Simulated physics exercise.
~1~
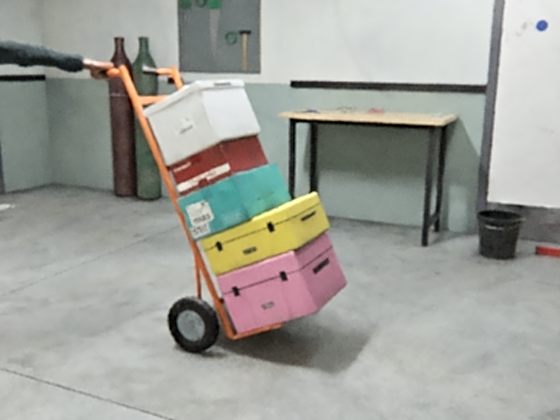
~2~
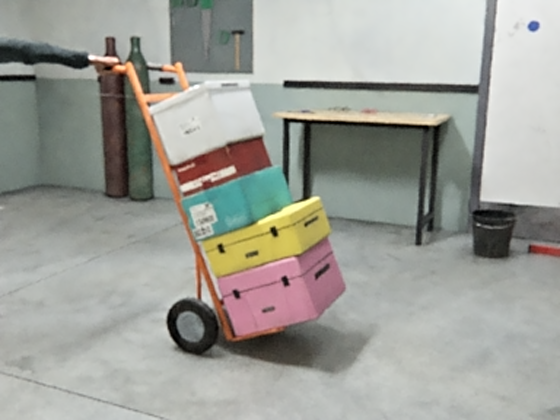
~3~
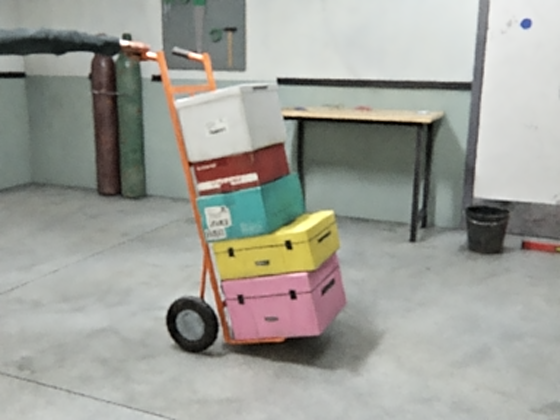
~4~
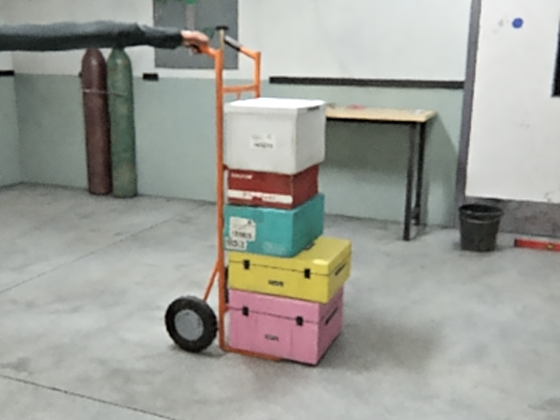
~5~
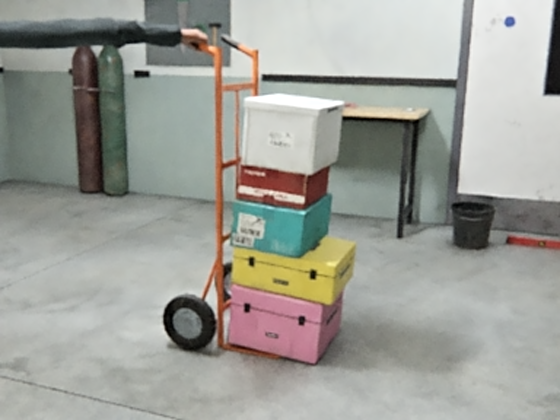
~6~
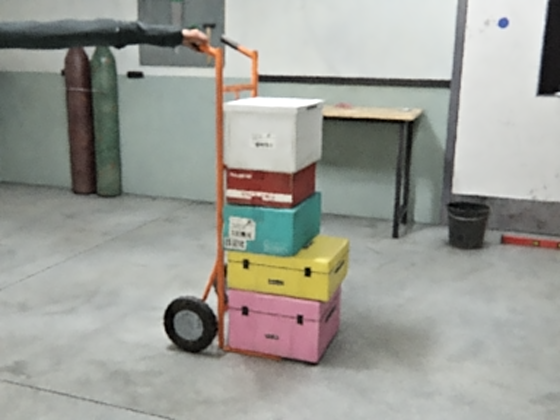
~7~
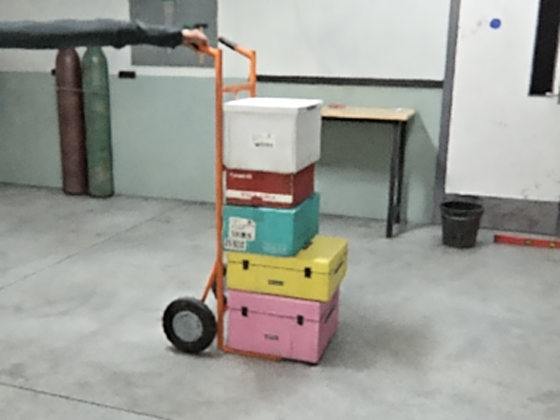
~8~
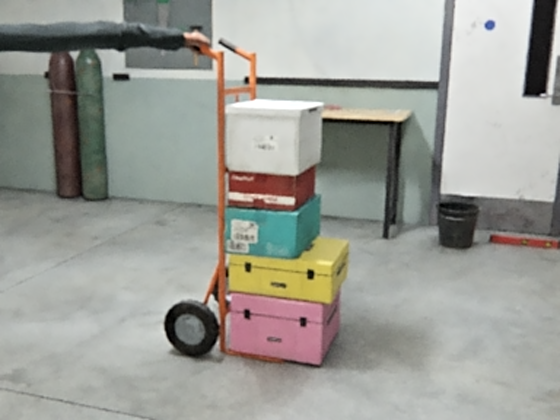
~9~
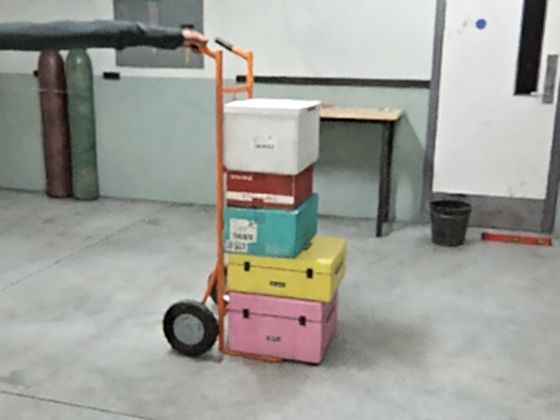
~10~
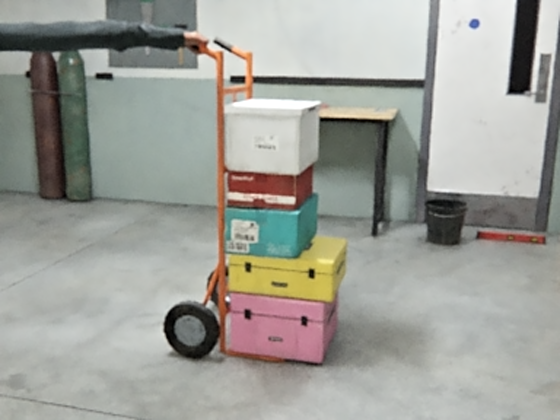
Orange hand truck stacked with five colourful containers being swung upright by an outstretched arm, rocking briefly, then standing with everything still stacked.
